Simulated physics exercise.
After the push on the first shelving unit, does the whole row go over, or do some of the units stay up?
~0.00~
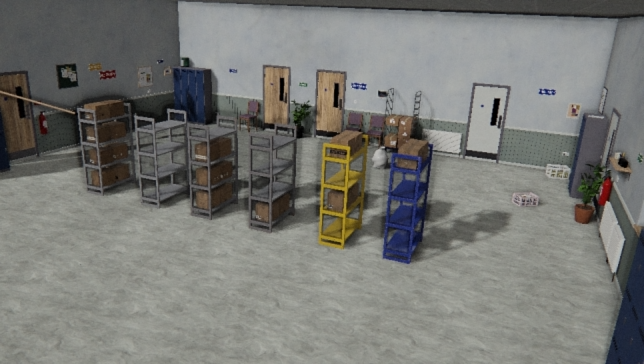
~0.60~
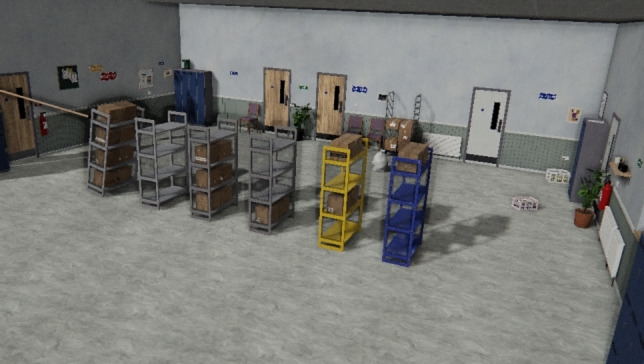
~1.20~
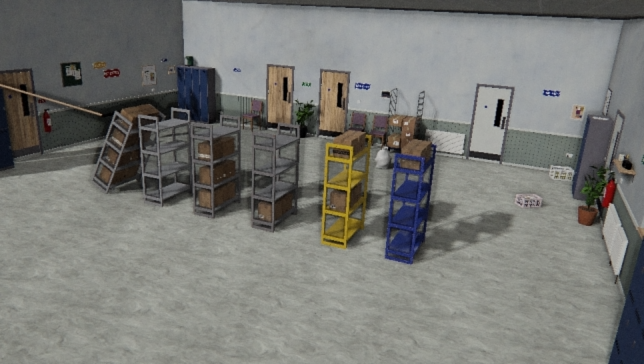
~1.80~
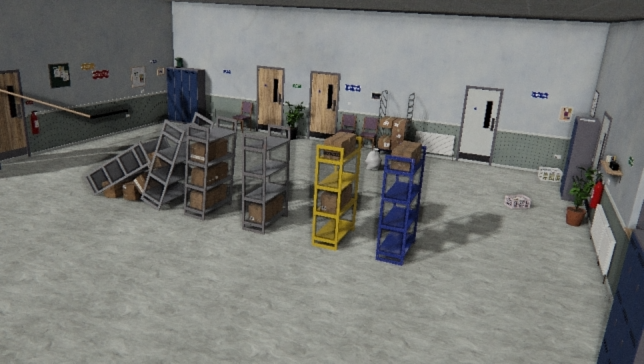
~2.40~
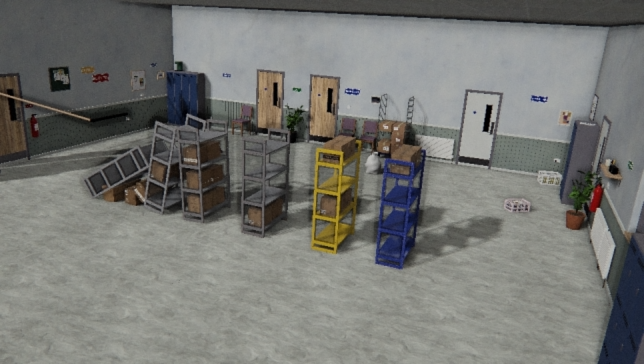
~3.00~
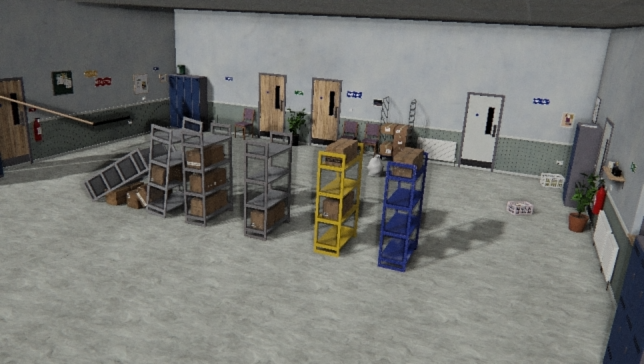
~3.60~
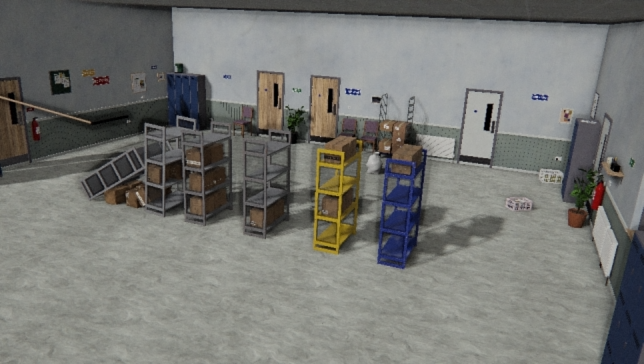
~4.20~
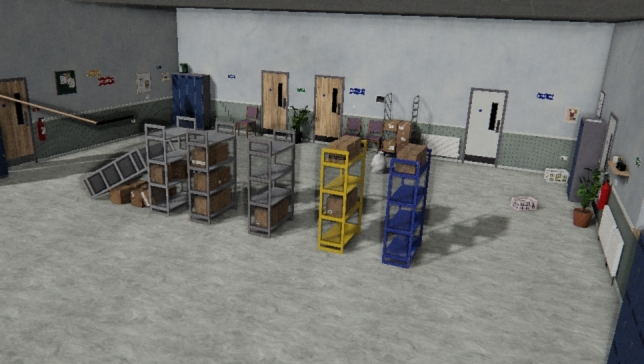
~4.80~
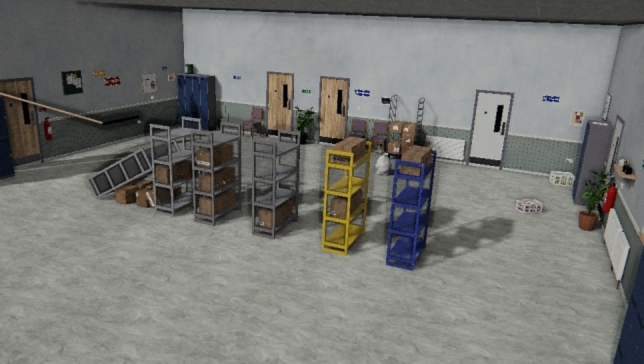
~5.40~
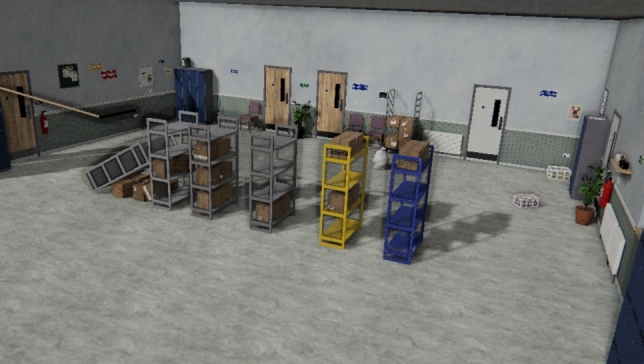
Some of the units stay up. Only the leftmost one goes over, while its neighbour tilts and settles back upright and the rest of the row keeps standing.
